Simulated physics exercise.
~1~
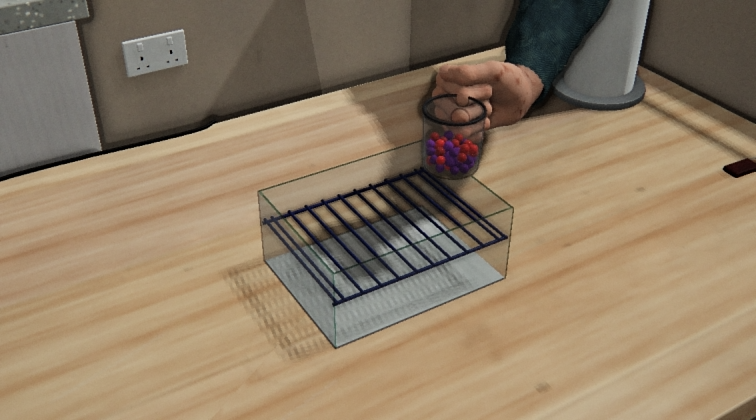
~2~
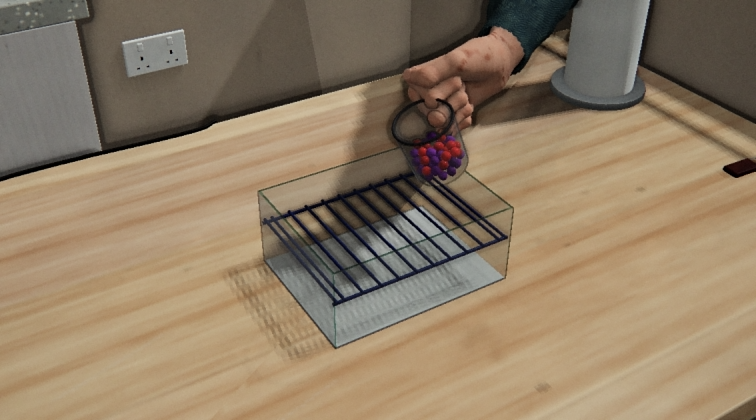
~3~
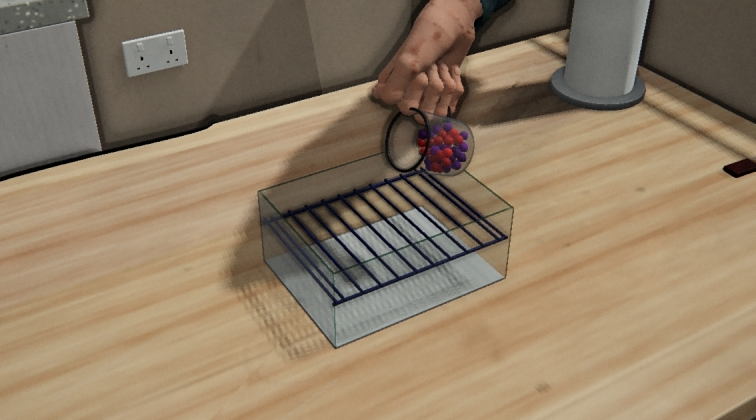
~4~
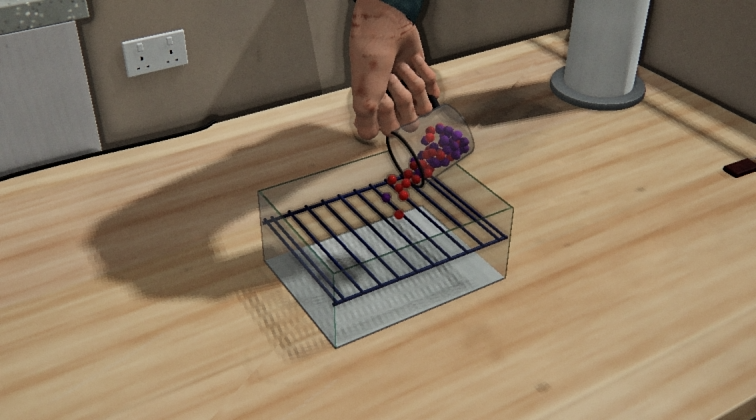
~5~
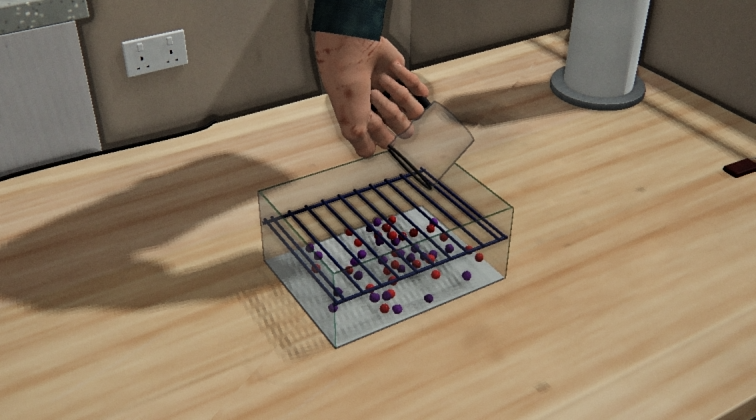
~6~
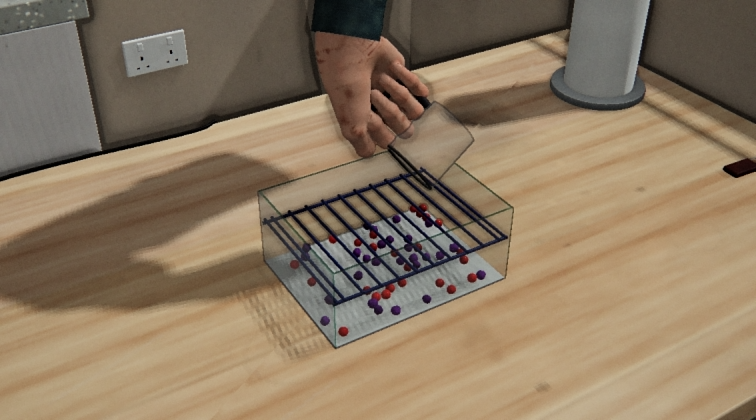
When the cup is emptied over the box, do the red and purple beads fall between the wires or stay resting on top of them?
Both the red and the purple beads fall between the wires. They end up in the box below the rack.
